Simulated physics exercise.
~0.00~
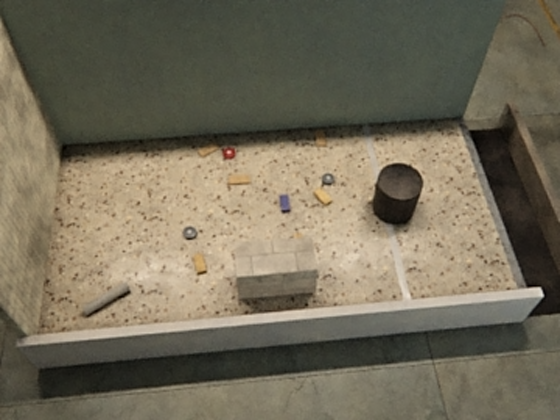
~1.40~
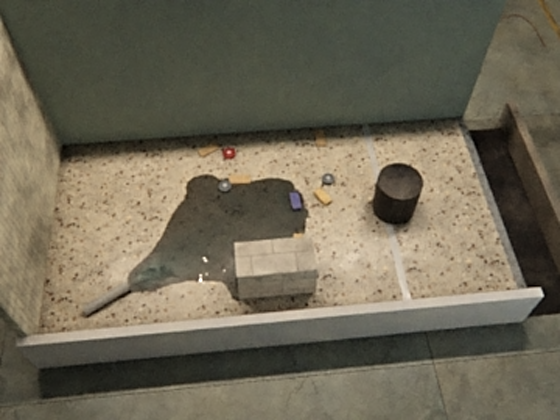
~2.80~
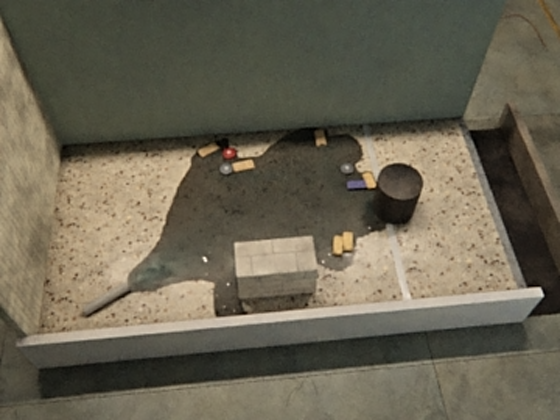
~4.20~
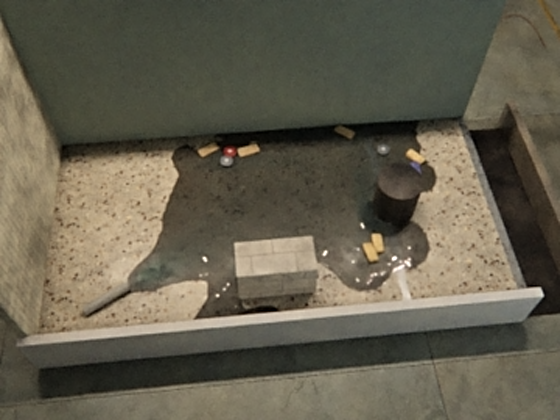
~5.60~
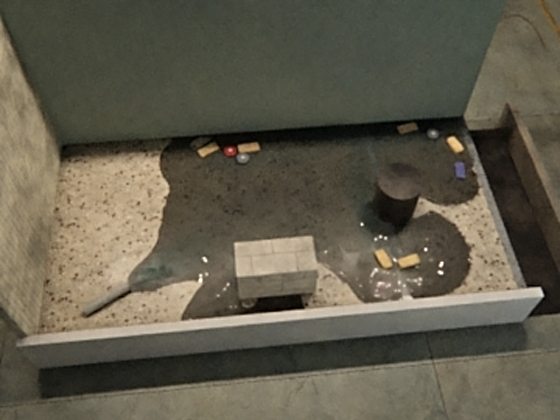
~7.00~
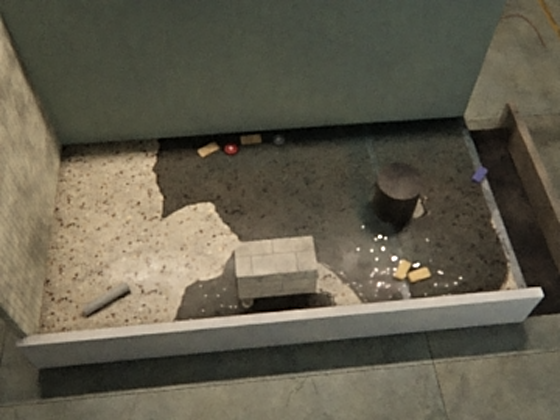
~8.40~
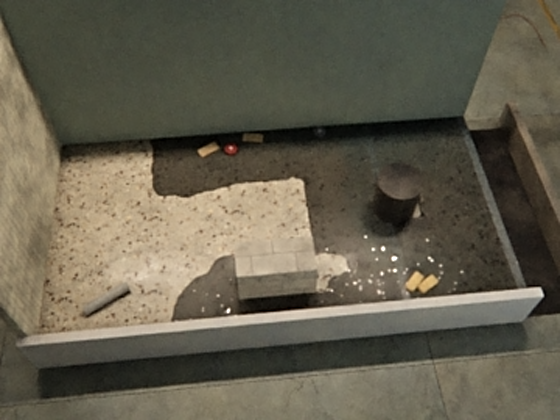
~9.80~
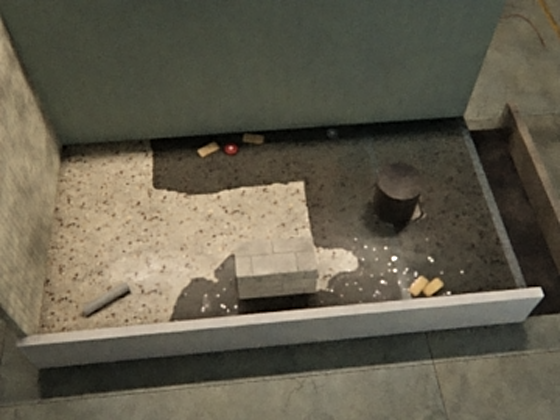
A shallow bay with a pale speckled floor, backed by a grey-green wall, is seen from above and in front. A grey pipe lies at lower left, a pale brick block stands near the front, a dark cylinder stands at right beside a white line, and small yellow and blue blocks and red and grey lids are scattered about. Dark water spreads from the pipe, carrying pieces rightward. The blue block passes the line and leaves at the right edge. The flow stops and the left floor pales, leaving the red lid by the back wall and two yellow blocks at lower right.
